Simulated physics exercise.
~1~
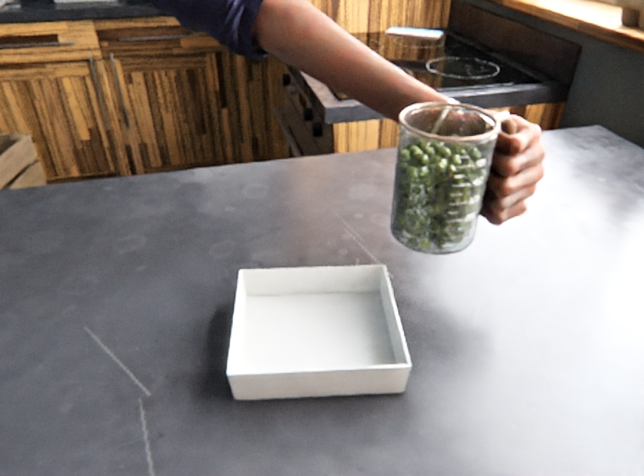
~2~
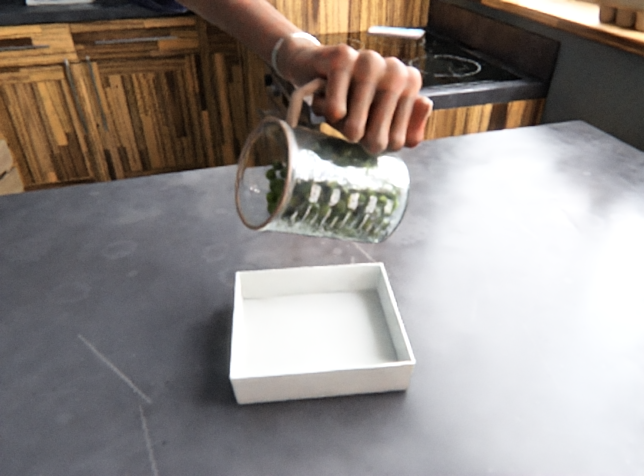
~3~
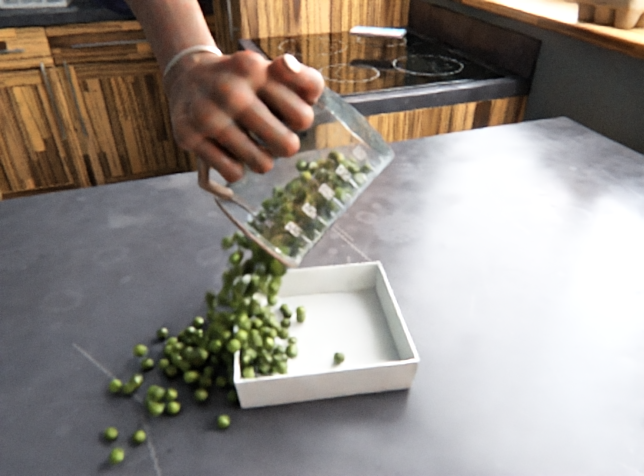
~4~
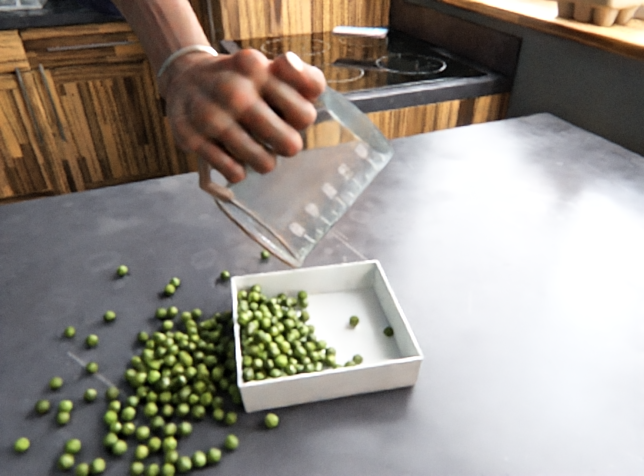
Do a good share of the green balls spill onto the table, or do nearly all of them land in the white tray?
A good share of them spill onto the table to the left of the tray. Many others land inside the tray, so the balls end up split between the two.
A hand empties a jug of green balls partly onto the table, partly into a tray.
